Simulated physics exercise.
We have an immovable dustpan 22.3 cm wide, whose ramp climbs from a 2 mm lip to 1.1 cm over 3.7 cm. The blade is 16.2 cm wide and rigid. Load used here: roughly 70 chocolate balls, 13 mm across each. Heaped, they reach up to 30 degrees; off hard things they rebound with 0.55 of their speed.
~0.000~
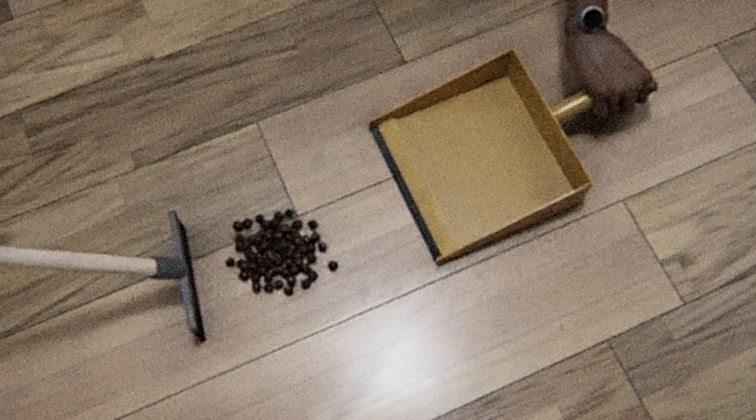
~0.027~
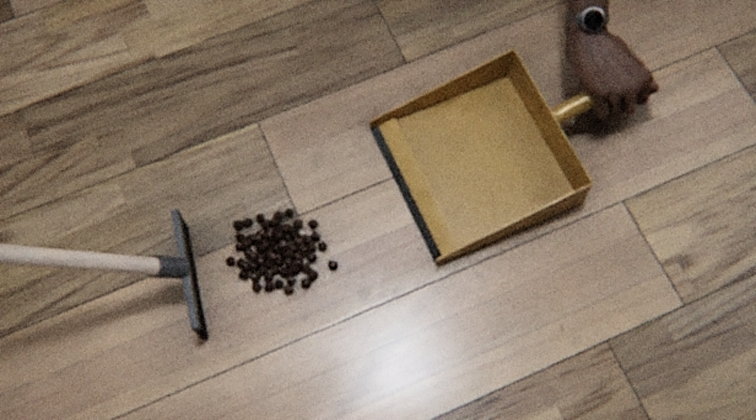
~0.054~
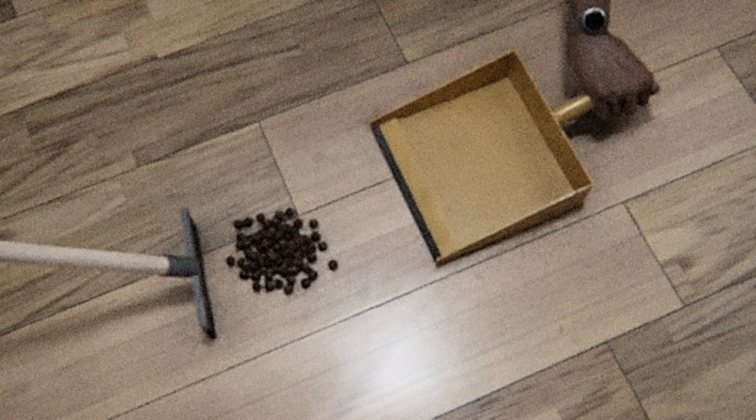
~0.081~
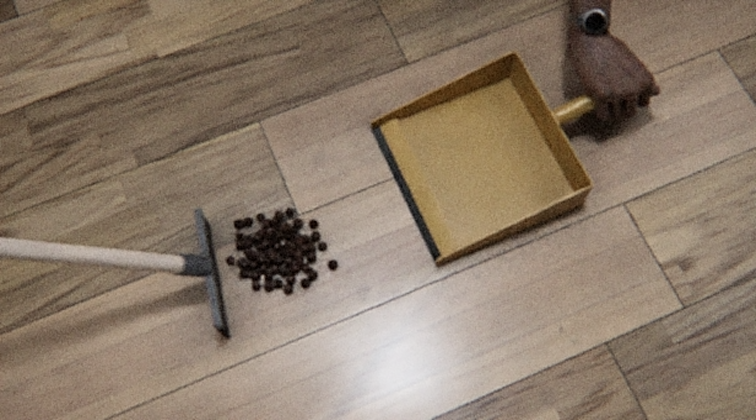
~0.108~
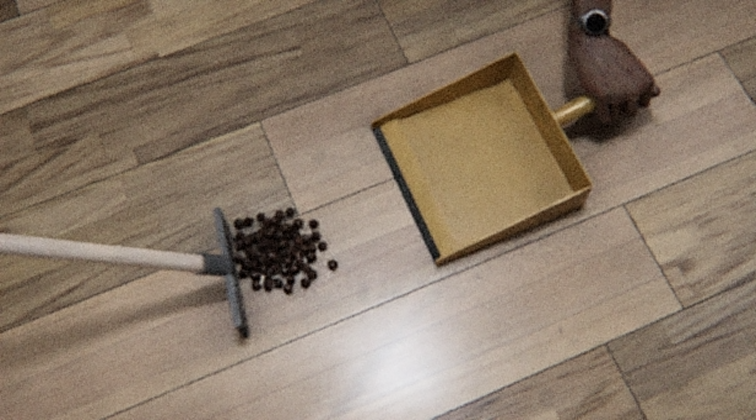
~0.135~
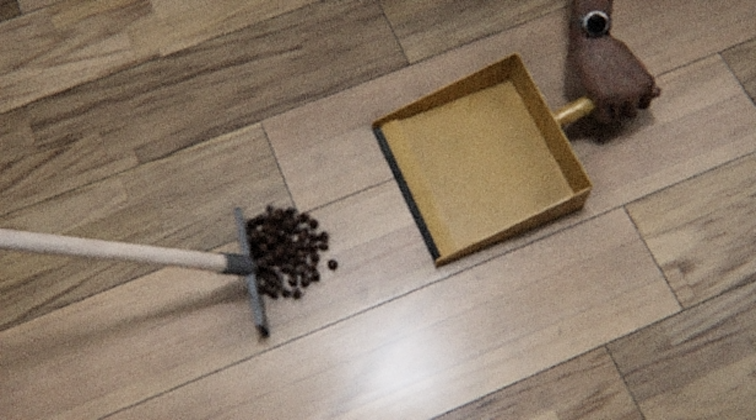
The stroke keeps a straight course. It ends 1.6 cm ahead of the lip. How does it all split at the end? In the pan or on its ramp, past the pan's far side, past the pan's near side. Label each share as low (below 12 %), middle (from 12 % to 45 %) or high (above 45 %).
Pan - middle; far side - low; near side - middle.
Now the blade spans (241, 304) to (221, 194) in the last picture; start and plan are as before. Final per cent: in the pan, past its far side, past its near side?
Split: Pan = 30, far = 5, near = 15.
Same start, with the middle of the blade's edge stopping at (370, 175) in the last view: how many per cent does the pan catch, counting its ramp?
About 30 %.
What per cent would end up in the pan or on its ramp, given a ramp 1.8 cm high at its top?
Estimate: About 25 in a hundred.
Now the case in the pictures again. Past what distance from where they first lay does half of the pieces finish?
It works out to some 24 cm.
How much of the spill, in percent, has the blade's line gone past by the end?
Some 25 percent, give or take.
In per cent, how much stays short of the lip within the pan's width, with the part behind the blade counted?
Around 40 in a hundred.
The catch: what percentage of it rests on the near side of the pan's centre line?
Estimate: Close to 70 %.
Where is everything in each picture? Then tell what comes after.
In the first frame, blade from (194, 328) to (174, 217), moved 0.0 cm, 0 of the pieces shifted so far; middle of the pieces at (277, 248); pan at (486, 160).
In the second frame, blade from (196, 327) to (177, 216), moved 0.4 cm, 0 of the pieces shifted so far; middle of the pieces at (277, 248).
In the third frame, blade from (205, 326) to (185, 215), moved 1.5 cm, 0 of the pieces shifted so far; middle of the pieces at (277, 247).
In the fourth frame, blade from (219, 326) to (199, 214), moved 3.3 cm, 0 of the pieces shifted so far; middle of the pieces at (277, 247).
In the fifth frame, blade from (239, 325) to (219, 214), moved 5.8 cm, 2 of the pieces shifted so far; middle of the pieces at (277, 247).
In the sixth frame, blade from (260, 325) to (239, 213), moved 8.5 cm, 61 of the pieces shifted so far; middle of the pieces at (280, 249); pan at (488, 163). Its pace works out near 1.00 m/s, heading 23 degrees towards the viewer's side.
After 0.26 s, middle of the blade 11 cm from the lip; 0 % over the lip, far side 0 %, near side 10 %.
After 0.34 s, middle of the blade 5 cm from the lip; 5 % over the lip, far side 0 %, near side 20 %.
After 0.55 s, middle of the blade 3 cm from the lip; 40 % over the lip, far side 5 %, near side 25 %.
By 1.8 s all is still; pan 25 %, far side 5 %, near side 25 %, in front of the lip or behind the blade 40 %.
